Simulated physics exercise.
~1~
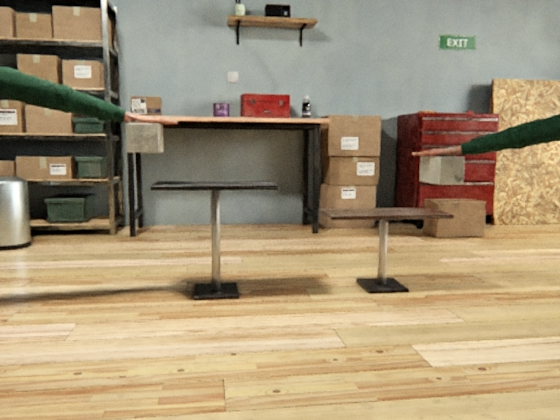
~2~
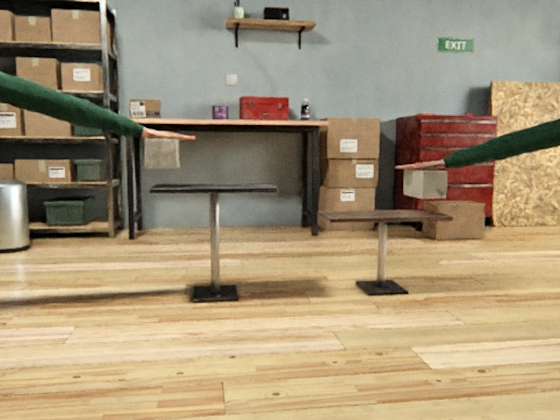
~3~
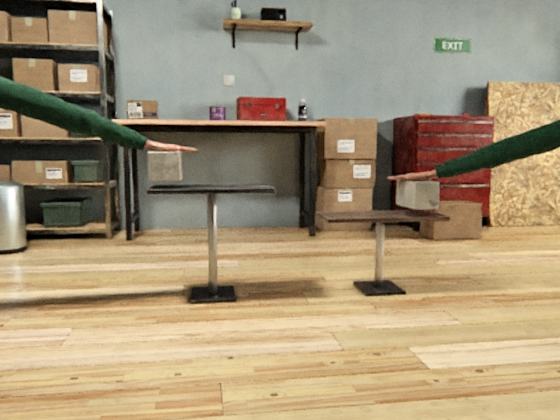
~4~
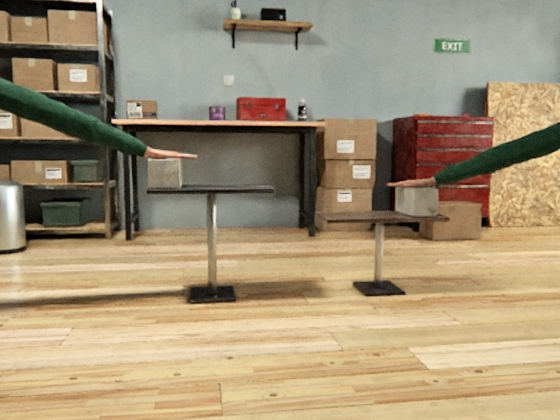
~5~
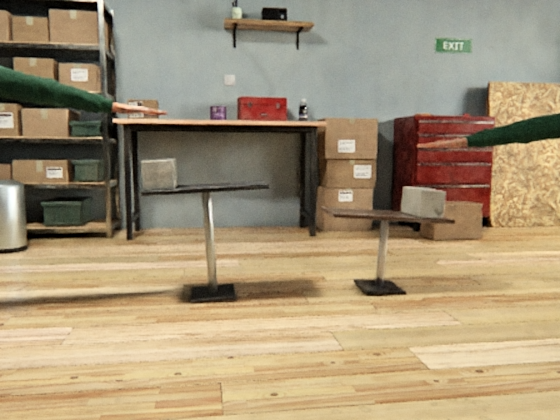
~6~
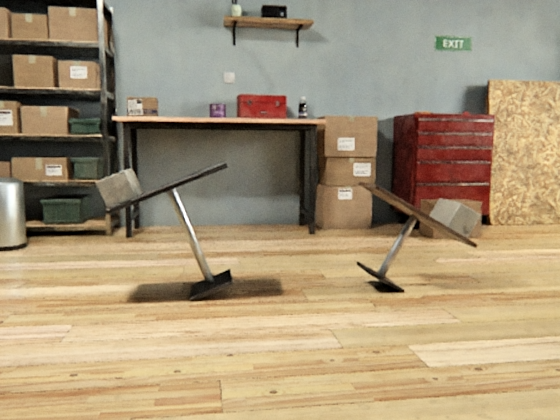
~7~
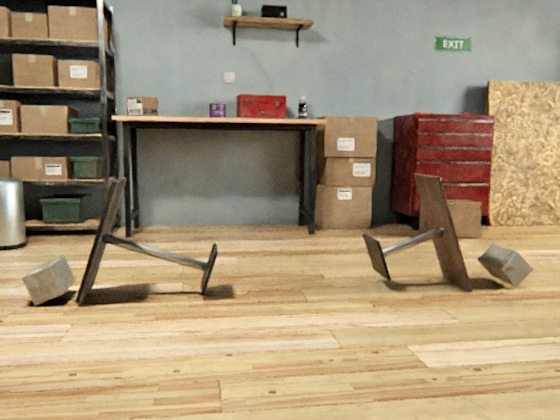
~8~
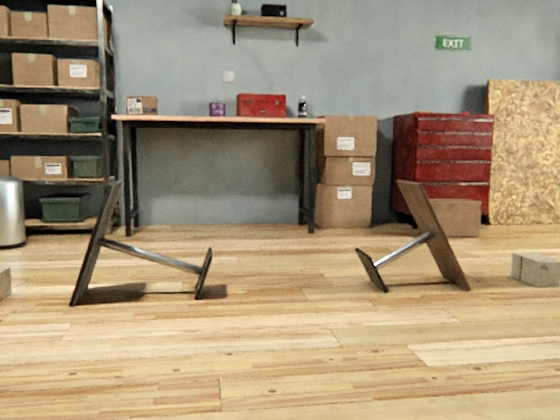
In a workshop, two green-sleeved arms setting grey blocks on the outer ends of two narrow-footed tables, both toppling outward.
